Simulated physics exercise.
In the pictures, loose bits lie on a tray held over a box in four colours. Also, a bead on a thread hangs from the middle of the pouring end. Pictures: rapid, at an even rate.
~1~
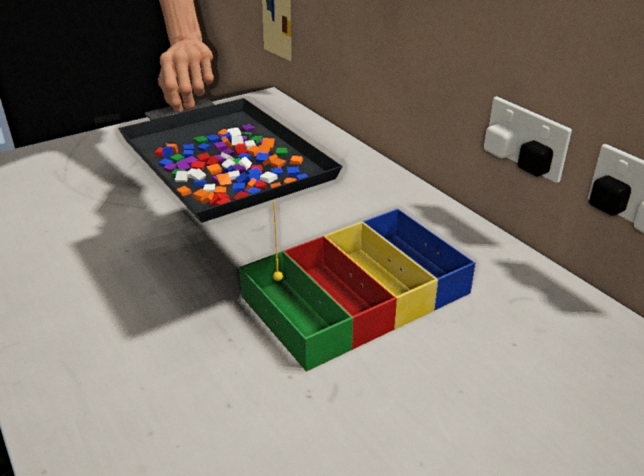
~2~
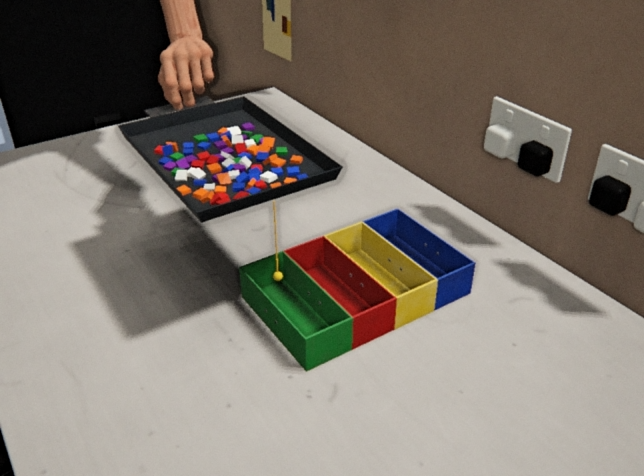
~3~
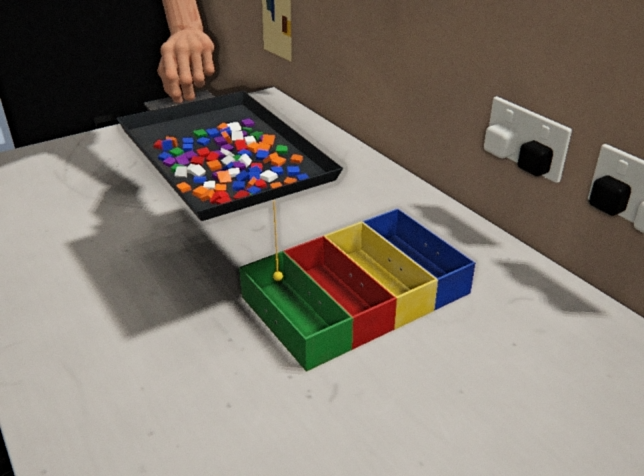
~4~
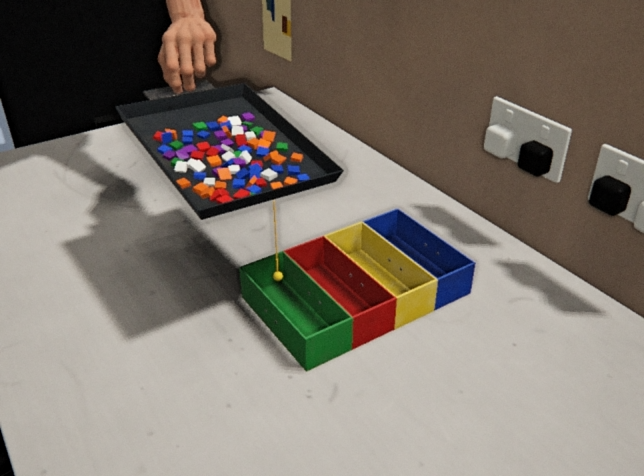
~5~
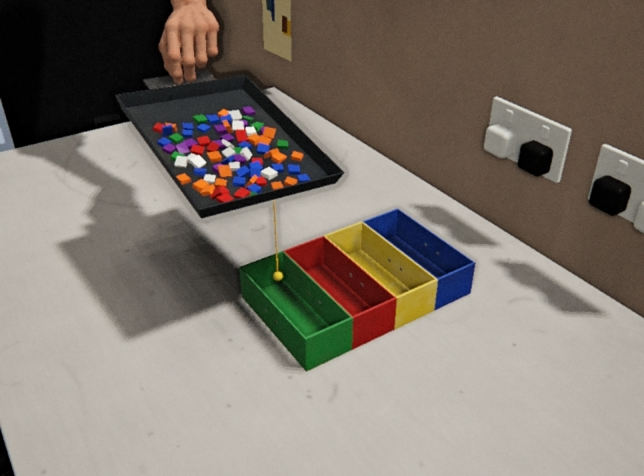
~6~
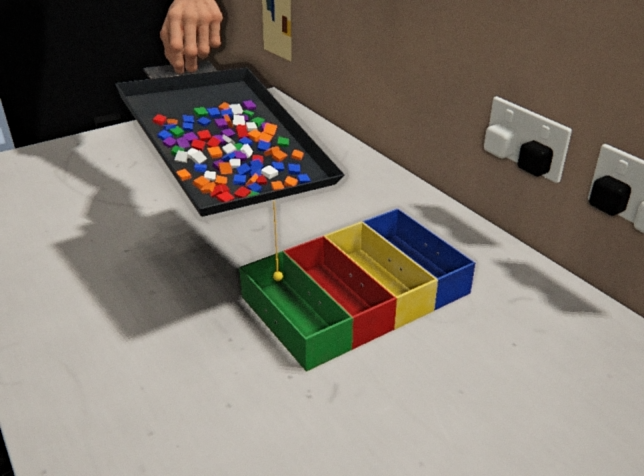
A hand slowly tilts a dark tray of colourful bits above a four-coloured box.
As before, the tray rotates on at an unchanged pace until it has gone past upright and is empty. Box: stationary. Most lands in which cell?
In the red cell.
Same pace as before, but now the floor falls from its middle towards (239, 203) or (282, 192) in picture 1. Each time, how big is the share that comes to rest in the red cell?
First heading roughly 0 %, second roughly 40 %.
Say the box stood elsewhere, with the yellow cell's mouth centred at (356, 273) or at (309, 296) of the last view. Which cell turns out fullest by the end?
Result 1: The yellow cell. Result 2: Blue.
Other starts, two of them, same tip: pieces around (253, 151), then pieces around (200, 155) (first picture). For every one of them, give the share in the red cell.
Near 80 and 70 percent respectively.
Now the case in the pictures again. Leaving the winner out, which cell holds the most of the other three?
Rank 2: The green one.
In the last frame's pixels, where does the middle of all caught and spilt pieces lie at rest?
About pixel (342, 308).
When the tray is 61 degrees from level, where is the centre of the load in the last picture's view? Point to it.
Mark it at roughly (284, 165) in the final frame.
Soon after the last picture, tray tipped steeply; nearly all on the tray; a stray few falling or outside the box.
A little later, tray tipped past a quarter turn; a small part on the tray; about a third in the red cell; a small part in the green cell; a small part in the yellow cell; about a quarter falling or outside the box.
Later still, tray tipped past a quarter turn; about two thirds in the red cell; about a quarter in the green cell; a small part in the yellow cell; a stray few falling or outside the box.
At rest, tray tipped past a quarter turn; about two thirds in the red cell; about a quarter in the green cell; a small part in the yellow cell; none in the blue cell; a stray few outside the box.
